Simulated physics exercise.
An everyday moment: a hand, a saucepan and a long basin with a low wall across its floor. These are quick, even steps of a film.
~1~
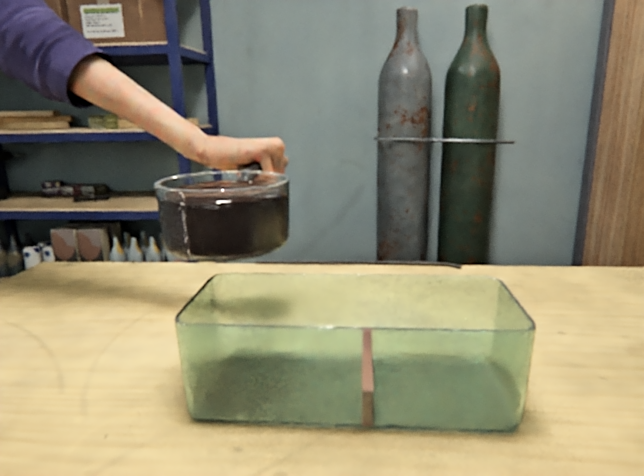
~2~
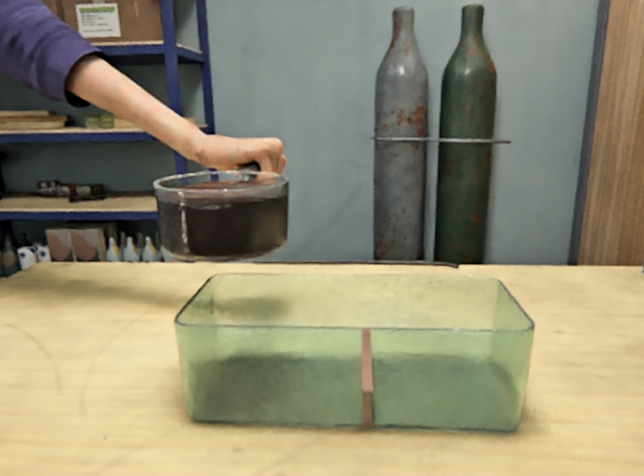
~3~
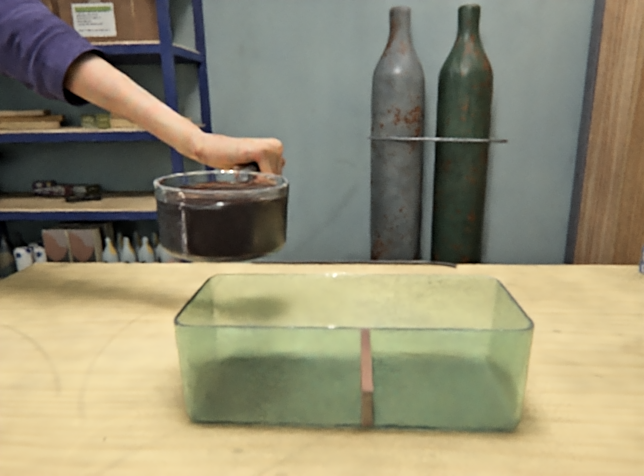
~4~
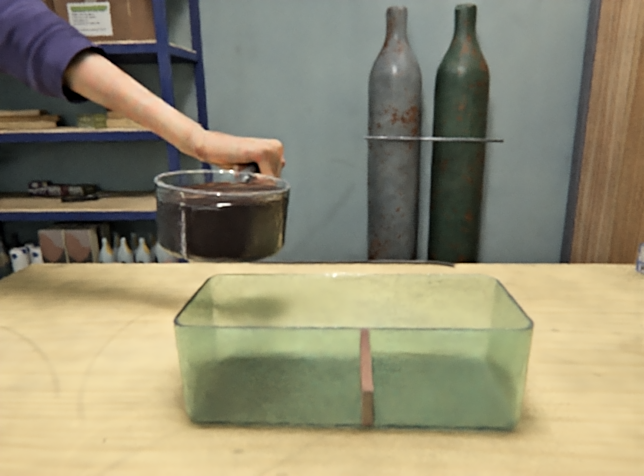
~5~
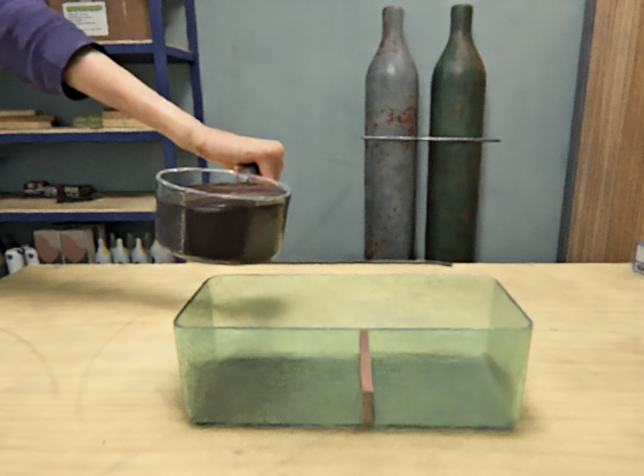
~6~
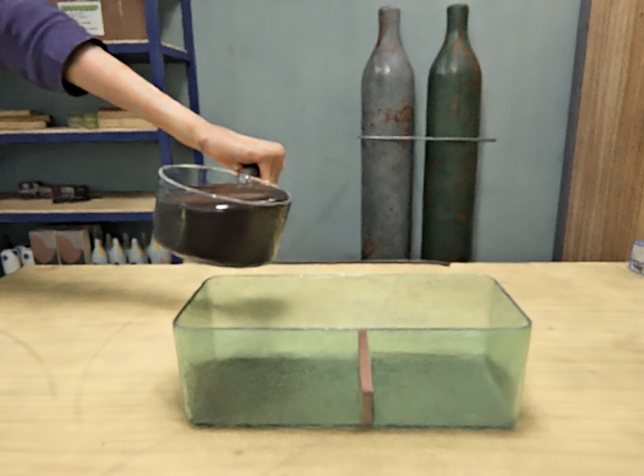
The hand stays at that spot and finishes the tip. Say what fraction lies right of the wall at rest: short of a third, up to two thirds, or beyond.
It comes to less than a third.
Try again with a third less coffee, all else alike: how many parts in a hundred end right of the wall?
Near 0 %.
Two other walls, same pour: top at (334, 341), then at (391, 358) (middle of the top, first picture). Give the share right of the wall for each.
About 60 and 5 per cent.
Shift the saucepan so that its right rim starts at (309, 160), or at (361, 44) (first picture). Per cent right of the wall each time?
Near 55 % and 95 %.
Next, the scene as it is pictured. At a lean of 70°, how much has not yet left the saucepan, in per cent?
Near 40 %.
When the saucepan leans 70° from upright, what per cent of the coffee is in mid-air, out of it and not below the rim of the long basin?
It comes to 25 per cent or so.
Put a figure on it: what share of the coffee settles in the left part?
About 80 per cent.
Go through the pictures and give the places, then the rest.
In the first picture, it leans 0°; its right rim is at (287, 182); the coffee meets the walls at (167, 190) and (286, 190); the long basin's rim runs from (196, 297) to (516, 302); the wall's top is at (367, 357).
In the second picture, it leans 1°; its right rim is at (287, 183); the coffee meets the walls at (165, 191) and (286, 190).
In the third picture, it leans 3°; its right rim is at (287, 185); the coffee meets the walls at (165, 190) and (286, 191).
In the fourth picture, it leans 6°; its right rim is at (288, 189); the coffee meets the walls at (165, 191) and (287, 191).
In the fifth picture, it leans 10°; its right rim is at (289, 195); the coffee meets the walls at (165, 194) and (288, 193).
In the sixth picture, it leans 15°; its right rim is at (290, 201); the coffee meets the walls at (165, 194) and (291, 195).
A moment on, the saucepan is tipped part way and 41 per cent is still to pour, 27 is left of the wall and 9 right of it.
Next, the saucepan is tipped right over and 4 per cent is still to pour, 75 is left of the wall and 18 right of it.
Then the saucepan is tipped right over and 0 per cent is still to pour, 81 is left of the wall and 19 right of it.
Later the saucepan is tipped right over and 0 per cent is still to pour, 81 is left of the wall and 19 right of it.
Finally, 81 per cent lies left of the wall, 19 right of it and 0 outside.
